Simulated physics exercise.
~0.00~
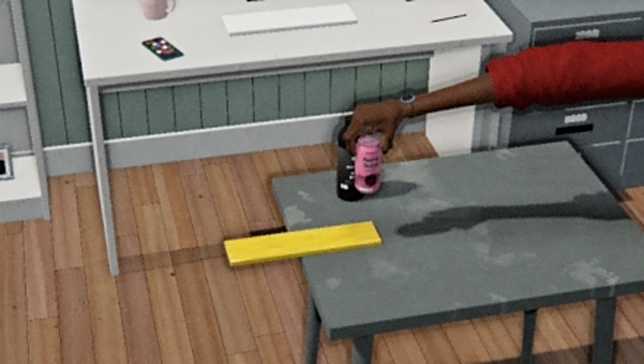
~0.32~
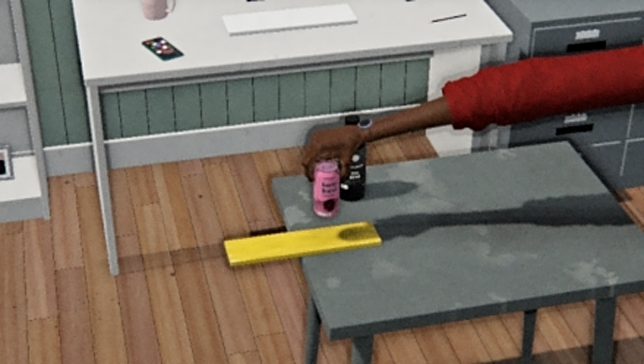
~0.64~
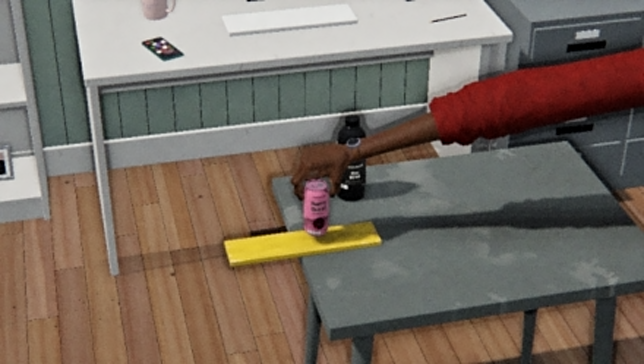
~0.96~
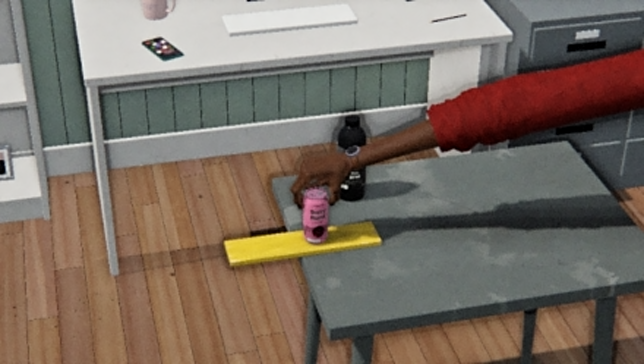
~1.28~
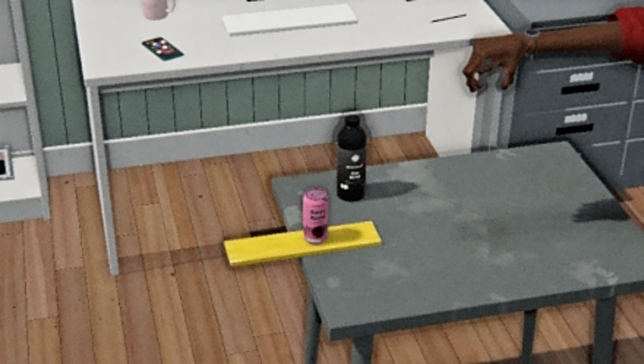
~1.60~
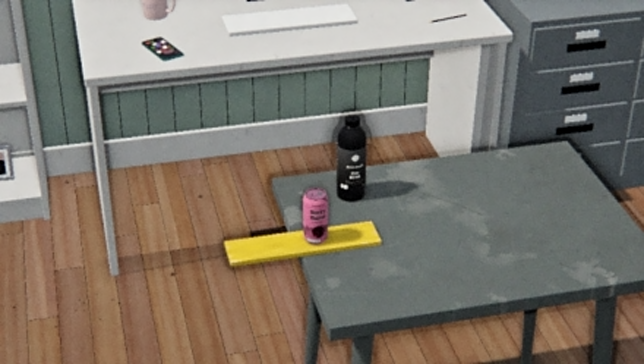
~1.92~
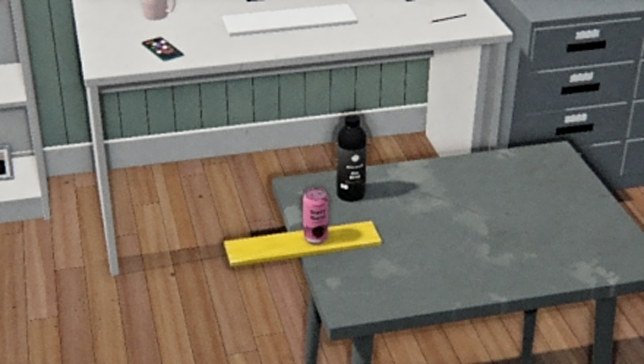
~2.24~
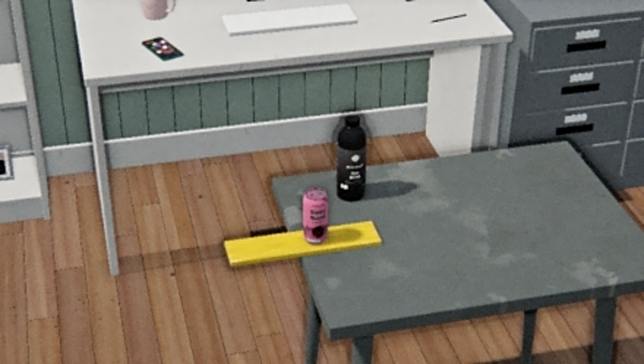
A red-sleeved arm moving a pink can onto a yellow plank overhanging a grey table, then withdrawing as everything stays balanced.
